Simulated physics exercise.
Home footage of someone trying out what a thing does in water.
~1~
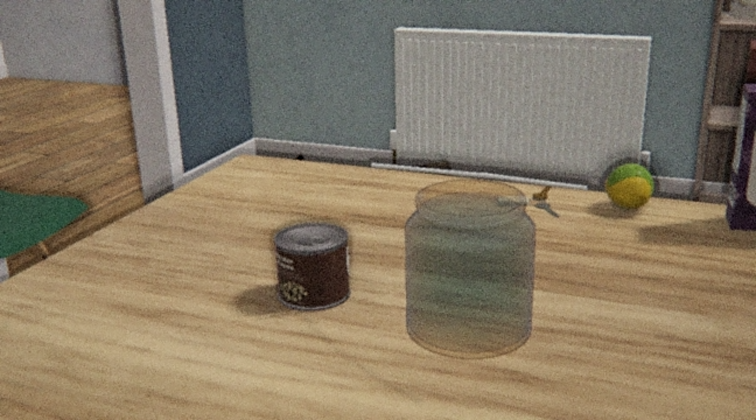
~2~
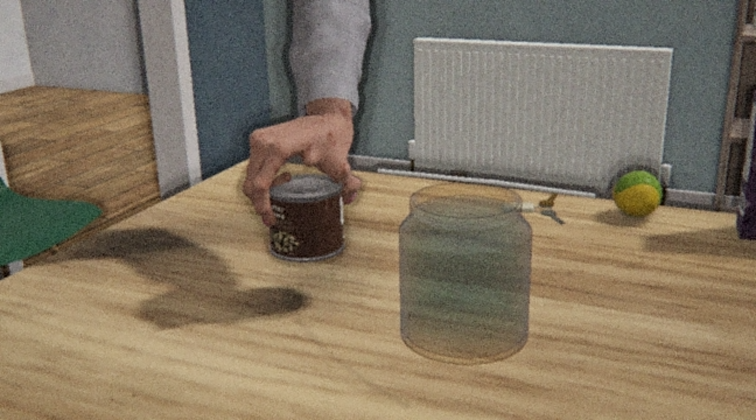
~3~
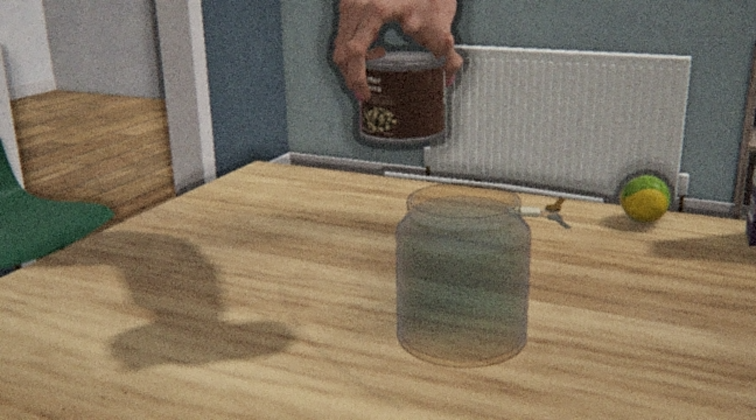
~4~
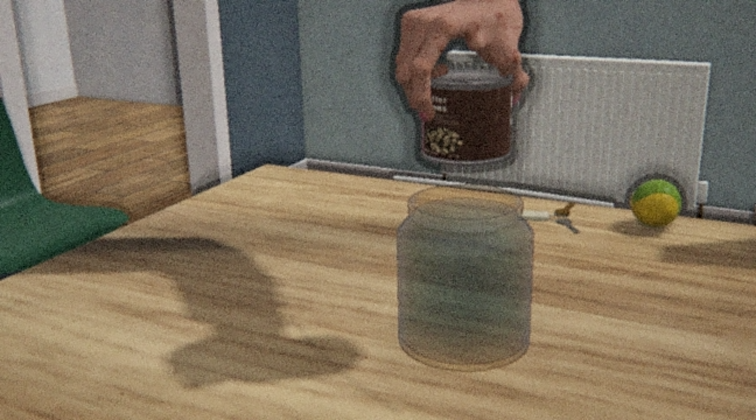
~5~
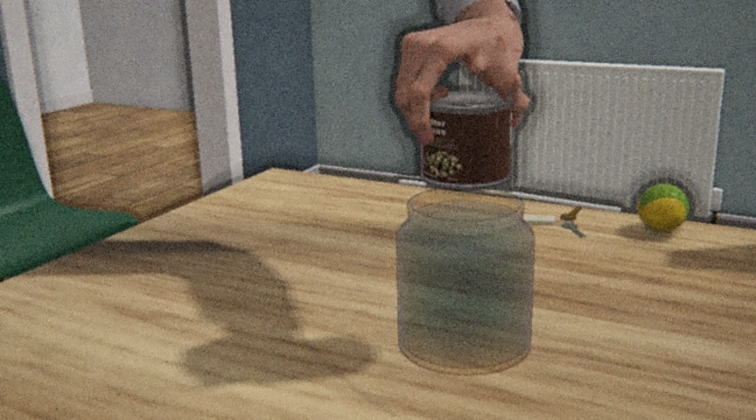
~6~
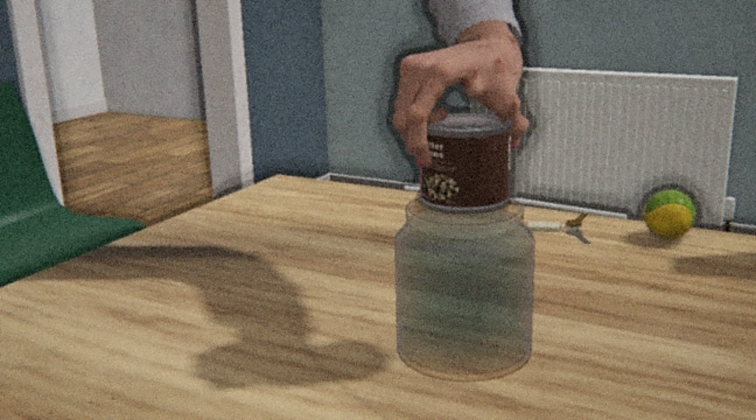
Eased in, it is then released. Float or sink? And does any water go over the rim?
Thing - goes under. Jar - some spills out.
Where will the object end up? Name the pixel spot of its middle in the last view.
It comes to rest near (464, 309).
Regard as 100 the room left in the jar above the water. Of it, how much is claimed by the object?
Around 330 percent.
Next, the tin of food enters the water; the jar is full to the brim; it has run over.
After that, the tin of food goes on down; the jar is full to the brim; it has run over.
Finally, the tin of food has sunk; the jar is full to the brim; it has run over.
